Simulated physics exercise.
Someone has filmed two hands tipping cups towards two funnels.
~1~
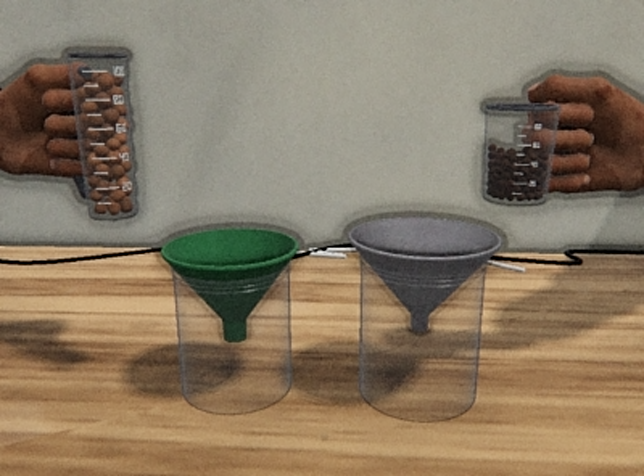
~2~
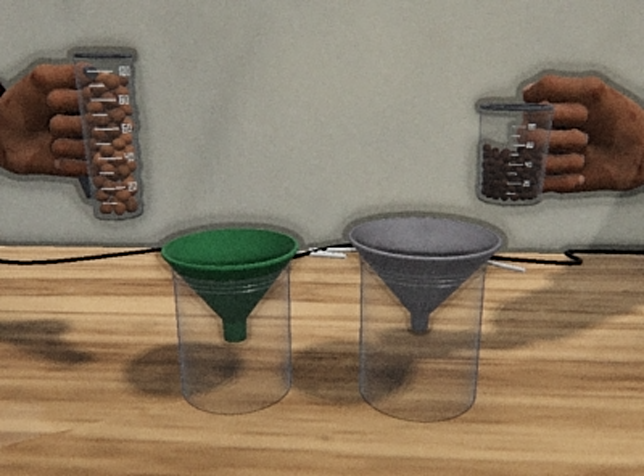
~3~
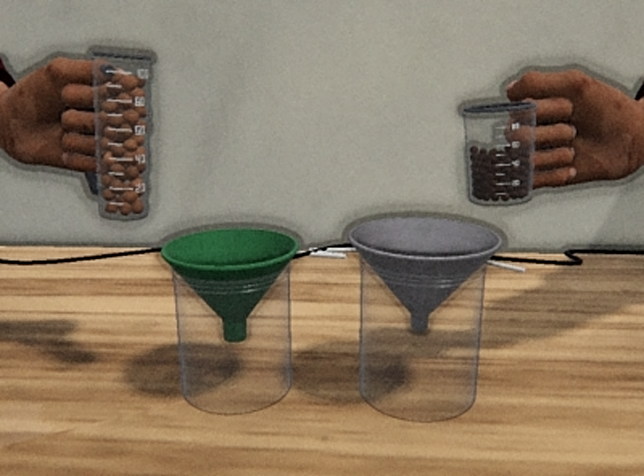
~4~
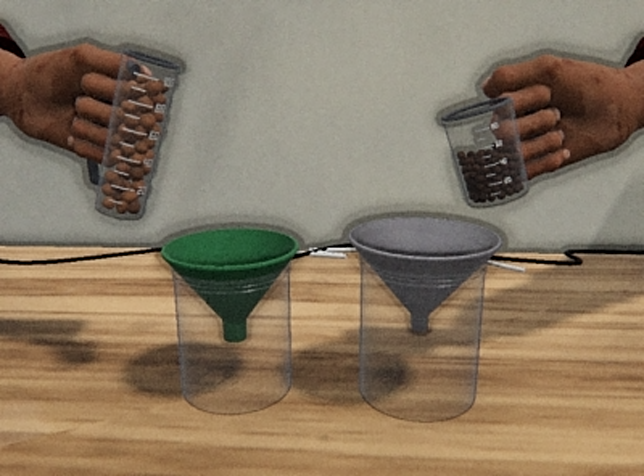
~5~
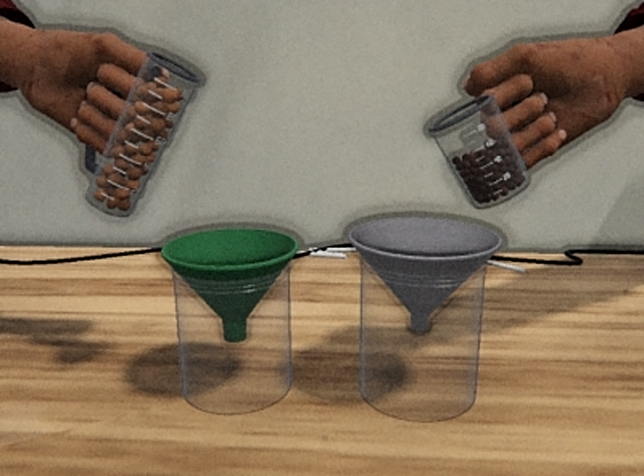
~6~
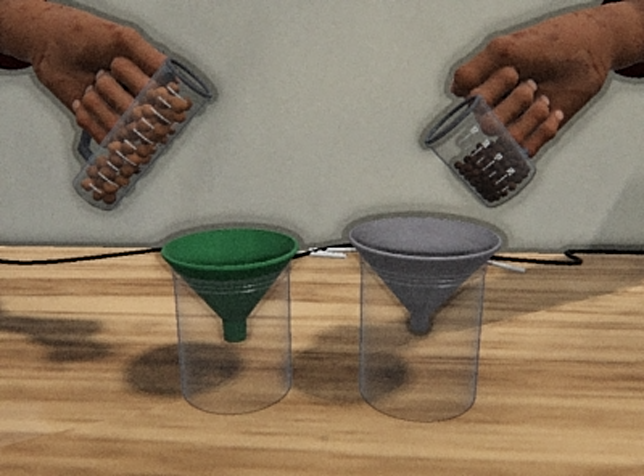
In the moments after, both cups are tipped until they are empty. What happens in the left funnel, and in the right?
In the end the left one jams, and the right one jams.
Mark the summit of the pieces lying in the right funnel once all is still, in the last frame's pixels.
Close to (397, 269).
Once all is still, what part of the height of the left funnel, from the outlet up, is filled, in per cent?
Roughly 90 in a hundred.
Then, 0.34 s past the last view, left, all still in the cup; right, all still in the cup.
Then, 0.70 s past the last view, left, all still in the cup; right, nearly all still in the cup, a stray few in or over the funnel.
Then, 1.13 s past the last view, left, about half still in the cup, about a third in or over the funnel, a stray few down in the jar; right, a small part still in the cup, nearly all in or over the funnel, a stray few down in the jar.
Finally, left, nearly all stuck in the funnel, a stray few down in the jar; right, nearly all stuck in the funnel, a stray few down in the jar.
